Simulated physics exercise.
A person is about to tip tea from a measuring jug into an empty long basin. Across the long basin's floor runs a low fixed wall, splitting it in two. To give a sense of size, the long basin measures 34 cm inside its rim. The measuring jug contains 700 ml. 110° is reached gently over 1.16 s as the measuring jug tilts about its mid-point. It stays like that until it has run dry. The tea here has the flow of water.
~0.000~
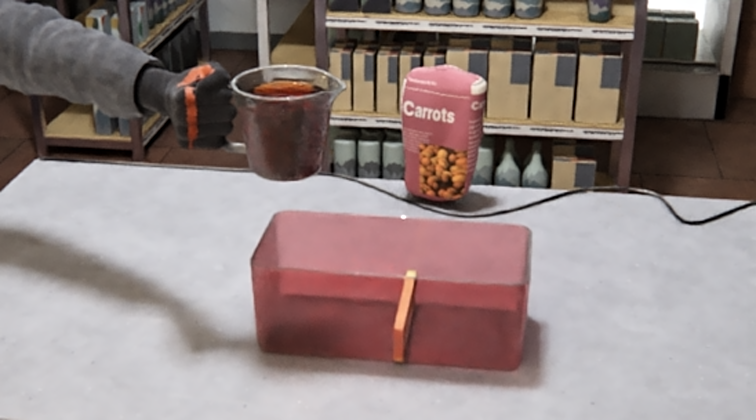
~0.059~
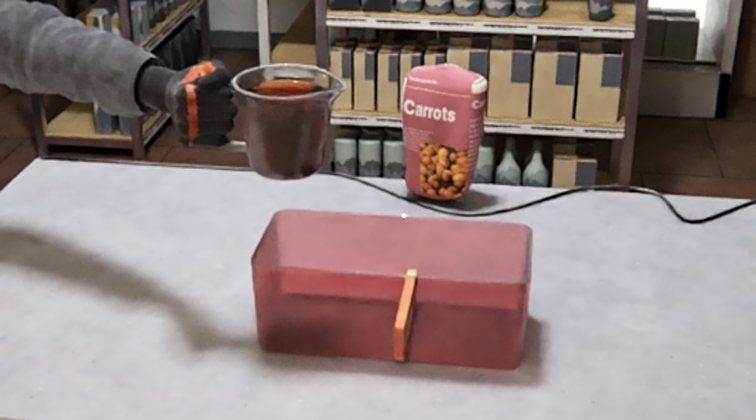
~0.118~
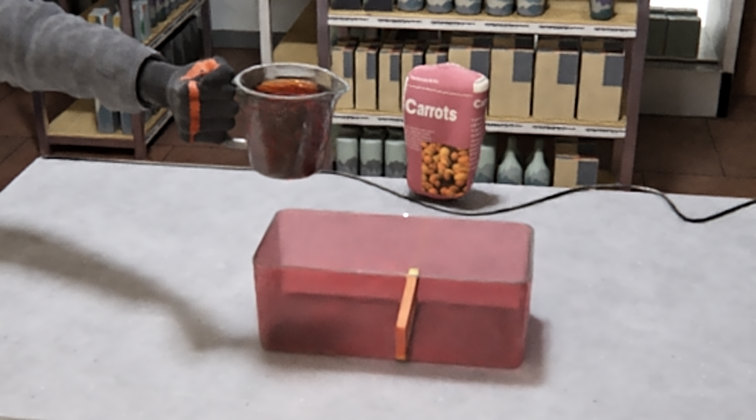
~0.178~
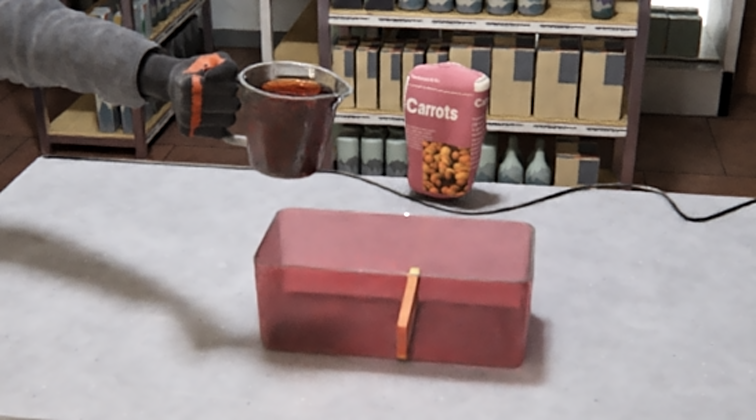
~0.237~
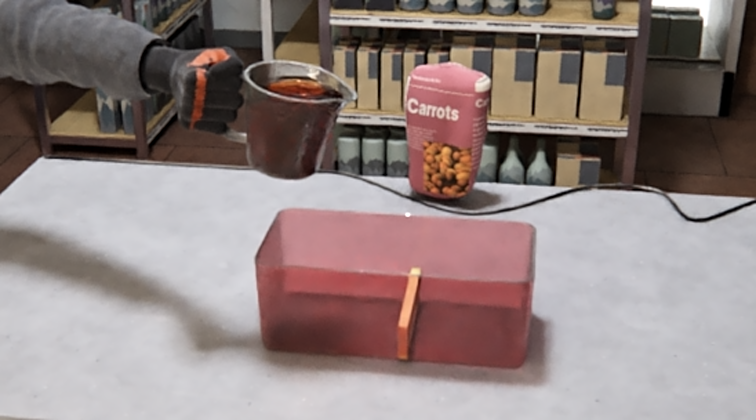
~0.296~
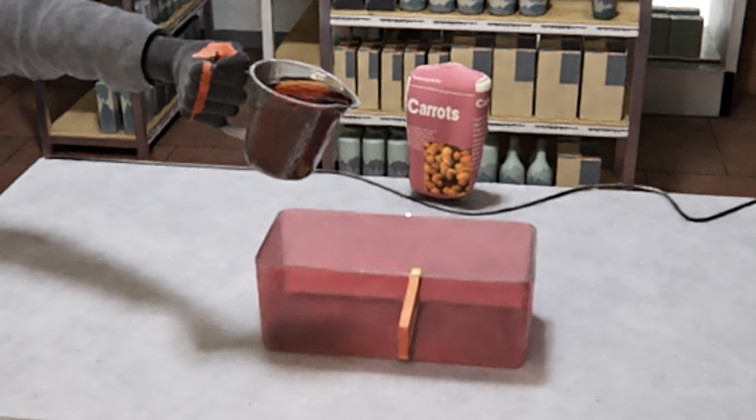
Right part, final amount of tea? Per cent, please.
42 per cent.
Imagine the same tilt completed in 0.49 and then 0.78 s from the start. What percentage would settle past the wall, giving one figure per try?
The first try gives 20 percent and the second 30 percent.
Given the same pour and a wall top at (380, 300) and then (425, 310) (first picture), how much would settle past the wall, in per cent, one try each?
Some 80 in a hundred, then some 15 in a hundred.
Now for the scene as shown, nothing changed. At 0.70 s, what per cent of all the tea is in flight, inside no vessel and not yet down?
Near 24 per cent at that time.
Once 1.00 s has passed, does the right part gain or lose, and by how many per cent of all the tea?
Looks like it went upward, around 1 per cent.
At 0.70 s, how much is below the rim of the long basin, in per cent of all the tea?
At that time the basin holds about 14 per cent of the liquid.
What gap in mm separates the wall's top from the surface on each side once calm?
About 32 mm on the left, about 34 mm on the right.
By 0.70 s the tilt is 73° and 63 per cent is still to pour, 2 is left of the wall and 12 right of it.
By 1.00 s the tilt is 105° and 9 per cent is still to pour, 37 is left of the wall and 41 right of it.
By 1.32 s the tilt is 110° and 0 per cent is still to pour, 56 is left of the wall and 42 right of it.
By 1.66 s the tilt is 110° and 0 per cent is still to pour, 56 is left of the wall and 42 right of it.
At rest 56 per cent lies left of the wall, 42 right of it and 2 outside.
